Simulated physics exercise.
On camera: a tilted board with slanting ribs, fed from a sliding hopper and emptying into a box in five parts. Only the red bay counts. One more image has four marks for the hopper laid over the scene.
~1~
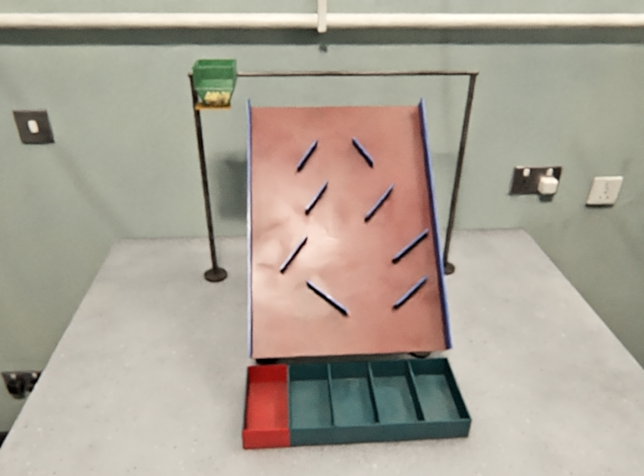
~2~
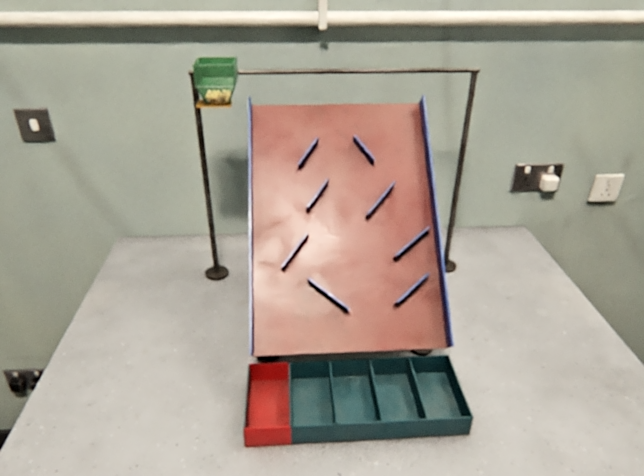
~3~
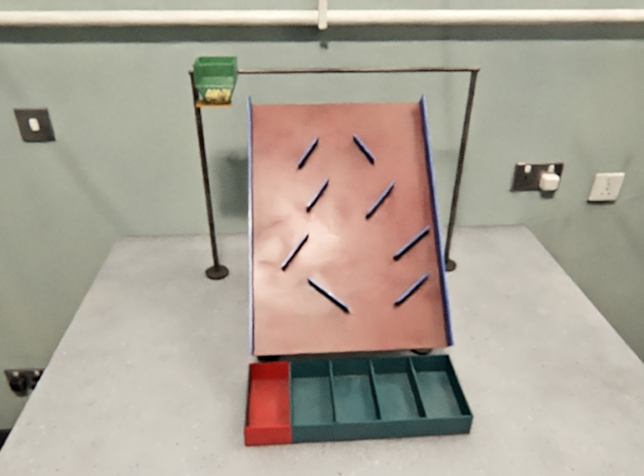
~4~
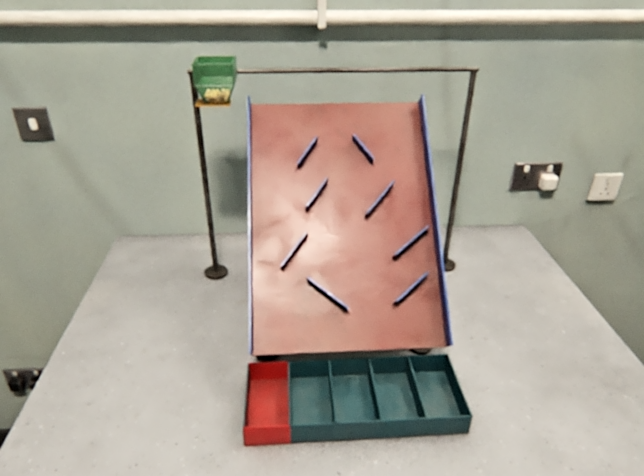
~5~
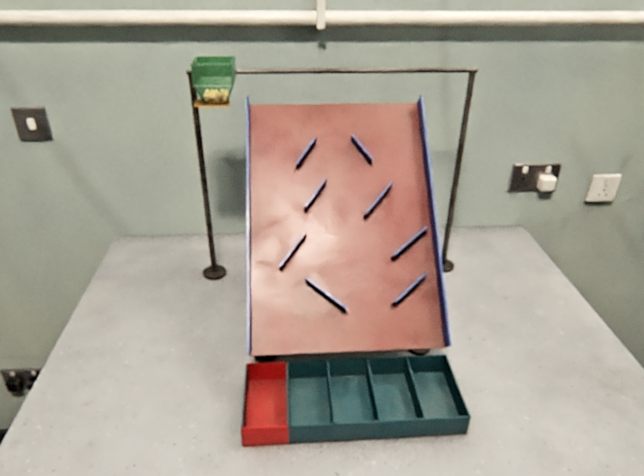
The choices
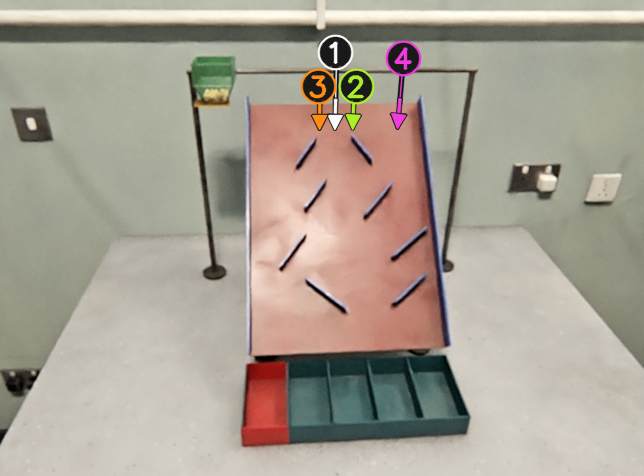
The video shows a tilted pinkish board with slanting dark ribs, a small green hopper on a rail at the upper left, and a box below with one red bay beside four green ones; nothing visibly moves.
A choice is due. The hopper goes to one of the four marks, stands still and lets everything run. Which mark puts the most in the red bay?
I would pick mark 3.
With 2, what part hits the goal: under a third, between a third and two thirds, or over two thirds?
Under a third.
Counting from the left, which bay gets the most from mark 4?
The third from the left.
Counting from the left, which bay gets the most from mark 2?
The fourth from the left.
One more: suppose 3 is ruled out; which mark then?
Here it is mark 1.
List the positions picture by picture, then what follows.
Hopper at (218, 100), soya beans, door shut, in the first picture.
Ribs (299, 164) to (318, 138), (355, 135) to (375, 160), (307, 208) to (328, 179), in the second picture.
Ribs (368, 213) to (395, 181), (282, 266) to (307, 233), (396, 255) to (430, 226), in the third picture.
Ribs (308, 277) to (349, 308), (396, 301) to (428, 272), in the fourth picture.
Red bay at (265, 435), number 1 of 5 from the left, in the fifth picture.
On the marked copy, mark 1 meets the board at (335, 124); mark 2 meets the board at (352, 124); mark 3 meets the board at (319, 124); mark 4 meets the board at (397, 123).
With 1, about a quarter in the red bay, most in other bays.
With 2, a small part in the red bay, nearly all in other bays.
With 3, about a third in the red bay, about half in other bays, a small part outside the box.
With 4, none in the red bay, nearly all in other bays, a stray few held on the board.
